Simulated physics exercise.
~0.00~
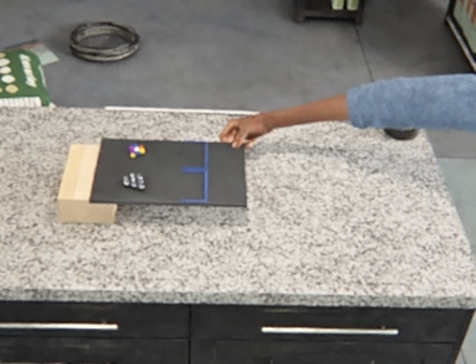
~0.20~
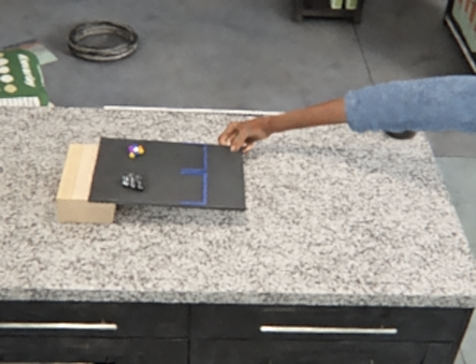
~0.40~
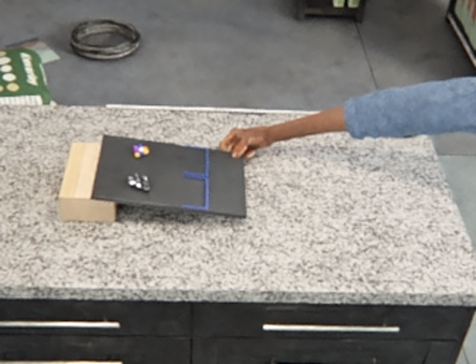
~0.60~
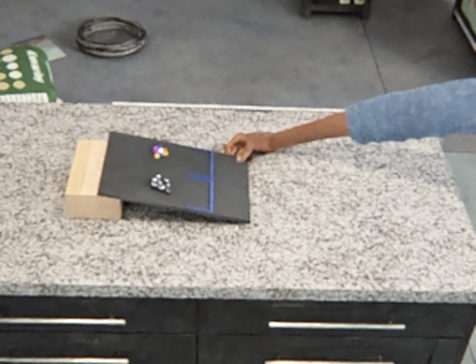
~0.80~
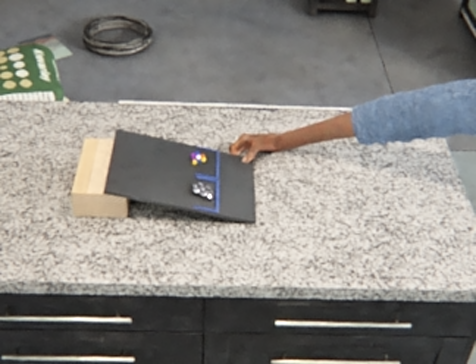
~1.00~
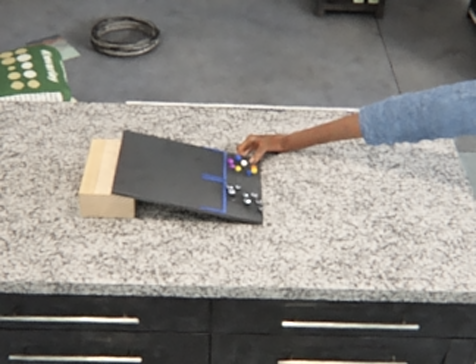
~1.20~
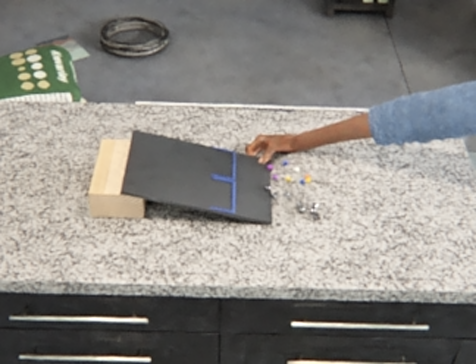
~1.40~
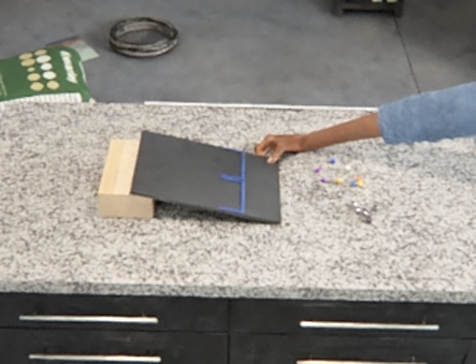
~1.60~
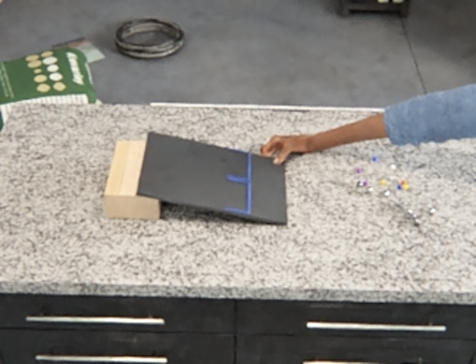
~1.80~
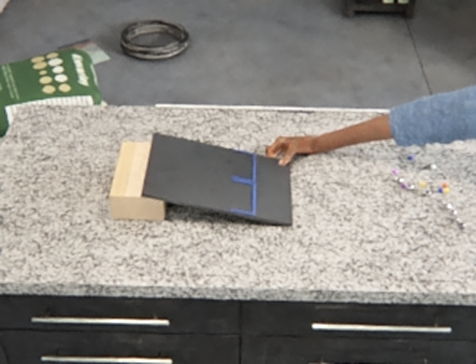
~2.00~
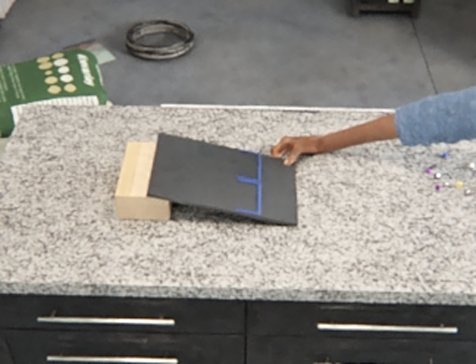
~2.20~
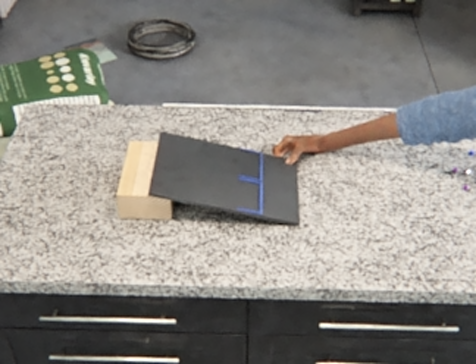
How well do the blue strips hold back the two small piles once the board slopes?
They hold back neither one. Both piles get past the blue strips and slide off the board onto the counter to the right.
